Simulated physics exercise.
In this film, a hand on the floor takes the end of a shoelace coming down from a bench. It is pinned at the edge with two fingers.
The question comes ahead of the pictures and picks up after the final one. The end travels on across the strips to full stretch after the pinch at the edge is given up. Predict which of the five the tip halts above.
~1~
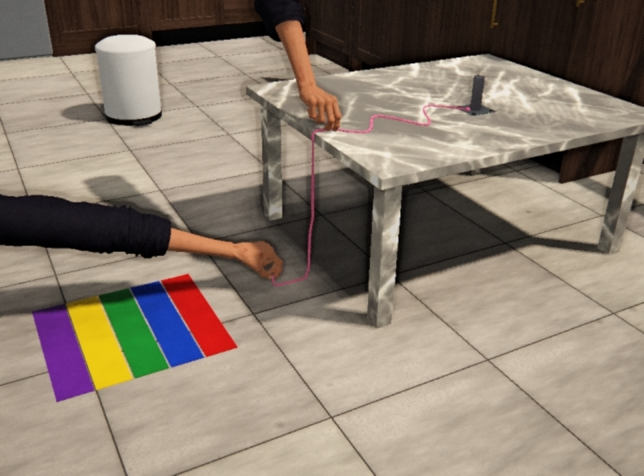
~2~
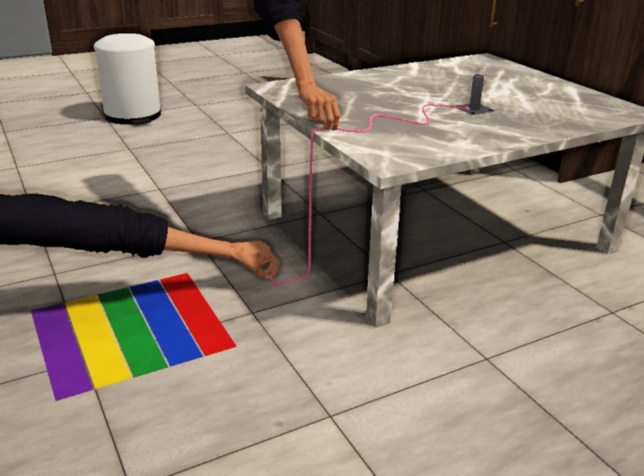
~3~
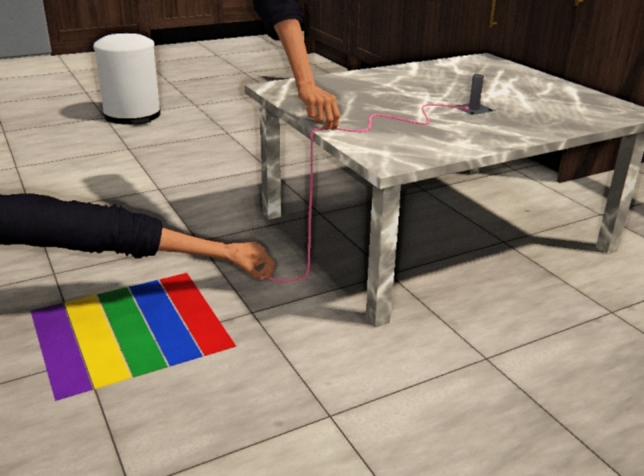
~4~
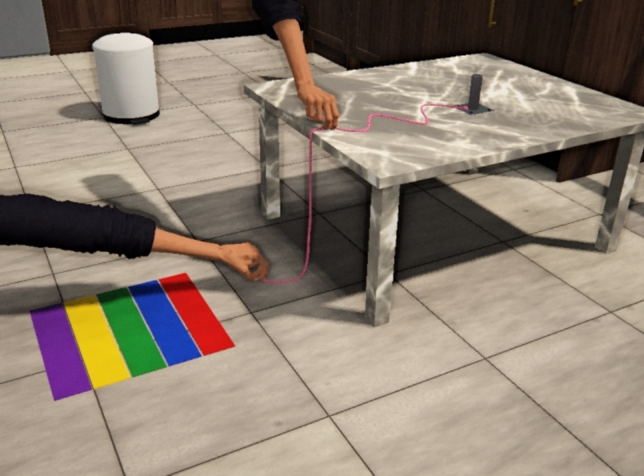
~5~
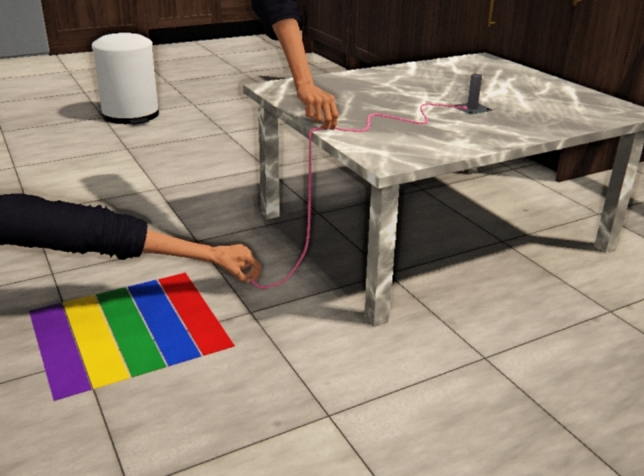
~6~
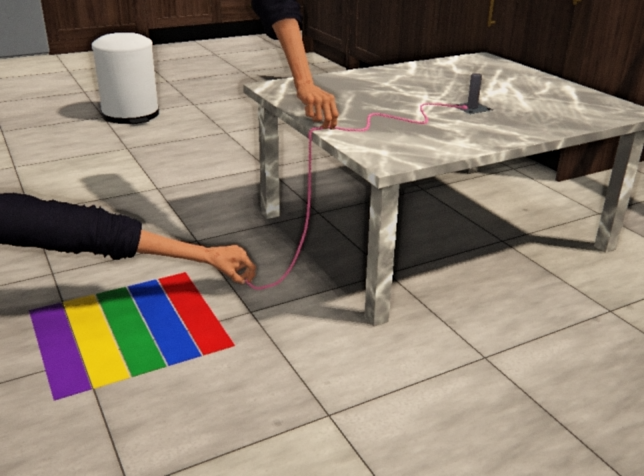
I expect it over the purple strip.
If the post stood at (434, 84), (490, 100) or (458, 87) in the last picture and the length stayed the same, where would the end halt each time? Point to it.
Estimated pixels per try: (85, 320); (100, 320); (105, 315).
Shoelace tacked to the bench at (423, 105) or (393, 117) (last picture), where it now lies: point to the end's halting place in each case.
In order: Close to (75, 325) and close to (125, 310).
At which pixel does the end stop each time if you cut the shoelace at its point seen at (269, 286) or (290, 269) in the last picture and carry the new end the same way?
Try one: (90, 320); try two: (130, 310).
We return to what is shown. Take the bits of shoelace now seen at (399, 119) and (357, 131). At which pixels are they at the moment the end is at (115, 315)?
The first sits at about (358, 127) and the second at about (302, 174).
A little later, end near (114, 315); over green.
Next, end near (76, 325); over yellow.
When it is tight, end near (53, 331); over purple. It gets as far as the purple strip.
